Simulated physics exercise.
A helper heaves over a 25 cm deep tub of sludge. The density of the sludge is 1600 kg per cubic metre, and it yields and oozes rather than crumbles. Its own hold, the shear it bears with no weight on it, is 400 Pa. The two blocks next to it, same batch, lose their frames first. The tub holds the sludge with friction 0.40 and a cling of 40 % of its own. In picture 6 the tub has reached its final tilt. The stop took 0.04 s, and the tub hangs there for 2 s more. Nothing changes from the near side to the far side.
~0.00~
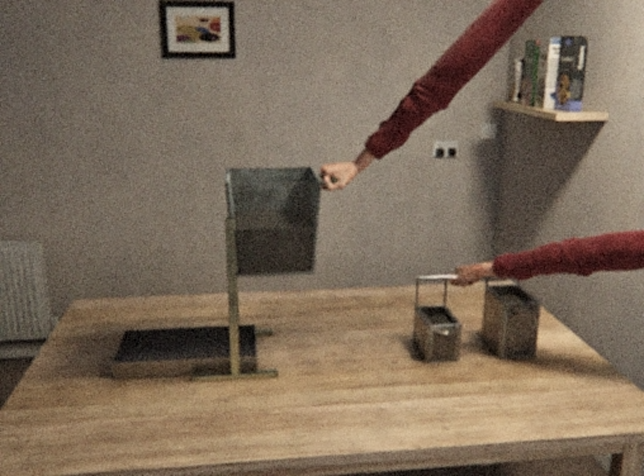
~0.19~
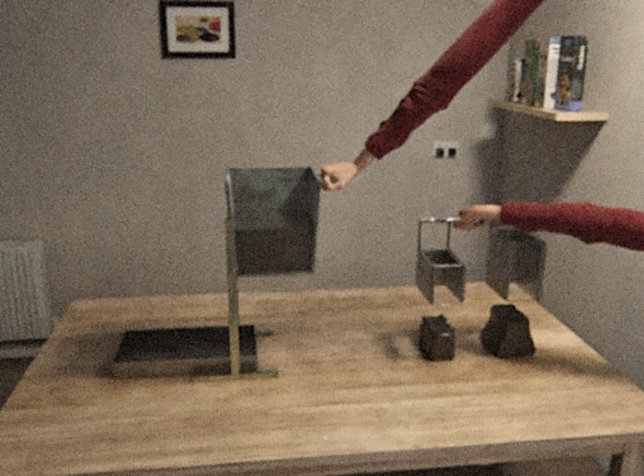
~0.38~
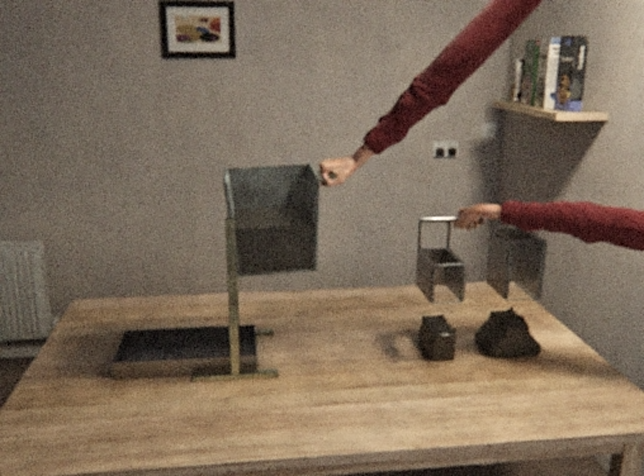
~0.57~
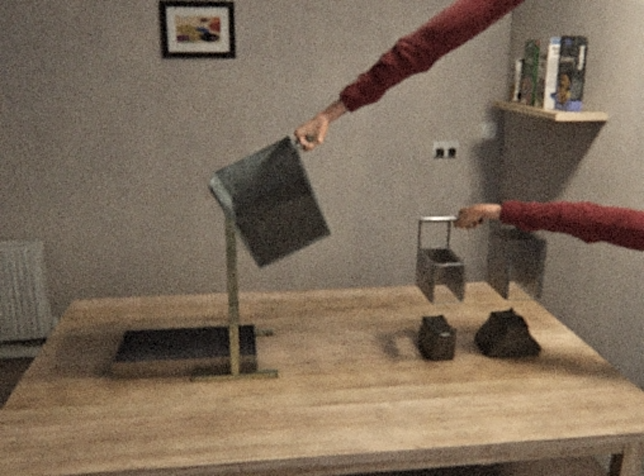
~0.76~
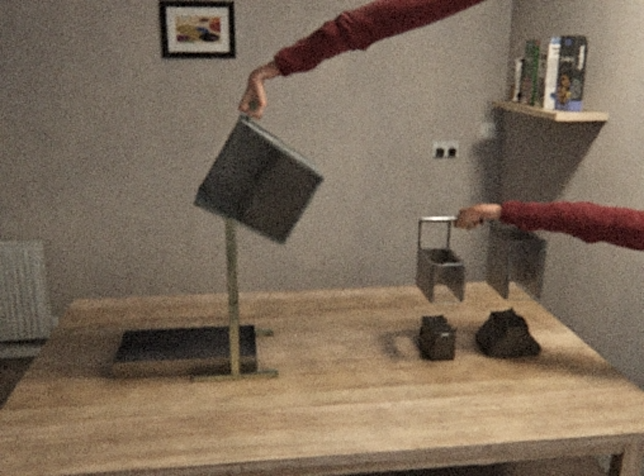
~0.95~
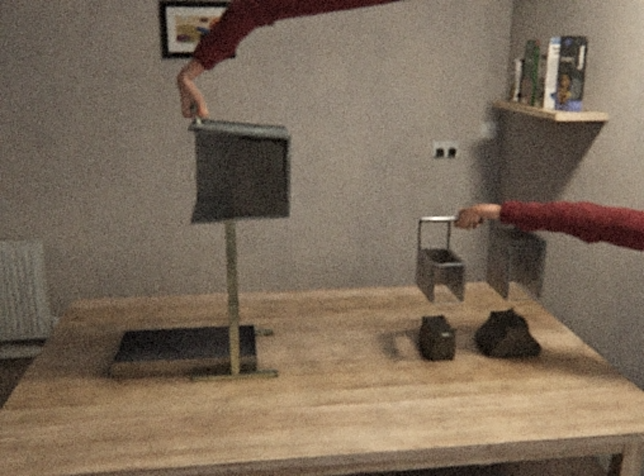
A grey tub stands high on a slim post above a black tray on a pale wooden table, seen from a fixed front view in a grey-walled room with a bookshelf at right. Two red-sleeved arms reach in from the right, one gripping the tub, the other holding paired metal moulds. The moulds rise off two dark blocks, the right one slumps wider, then the upper hand swings the tub over leftward.
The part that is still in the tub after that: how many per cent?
Close to 63 per cent.
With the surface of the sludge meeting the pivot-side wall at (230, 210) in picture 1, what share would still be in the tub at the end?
It would be near 45 %.
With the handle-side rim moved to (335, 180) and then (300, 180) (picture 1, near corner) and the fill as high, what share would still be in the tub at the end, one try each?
In that order: 50 %, 90 %.
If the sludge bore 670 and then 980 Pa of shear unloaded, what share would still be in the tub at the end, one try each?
In turn about 100 %, 100 %.
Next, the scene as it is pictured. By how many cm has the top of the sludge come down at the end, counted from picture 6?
Roughly 12 cm.
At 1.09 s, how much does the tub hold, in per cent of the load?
About 100 %.
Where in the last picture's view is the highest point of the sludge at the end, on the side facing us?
At about (257, 187).
By 1.09 s, the tub is at 88 degrees and holds 100 %.
By 1.26 s, the tub is at 88 degrees and holds 78 %.
By 1.43 s, the tub is at 88 degrees and holds 64 %.
By 1.60 s, the tub is at 88 degrees and holds 63 %.
By 2.95 s, at the end, the tub is at 88 degrees and holds 63 %.
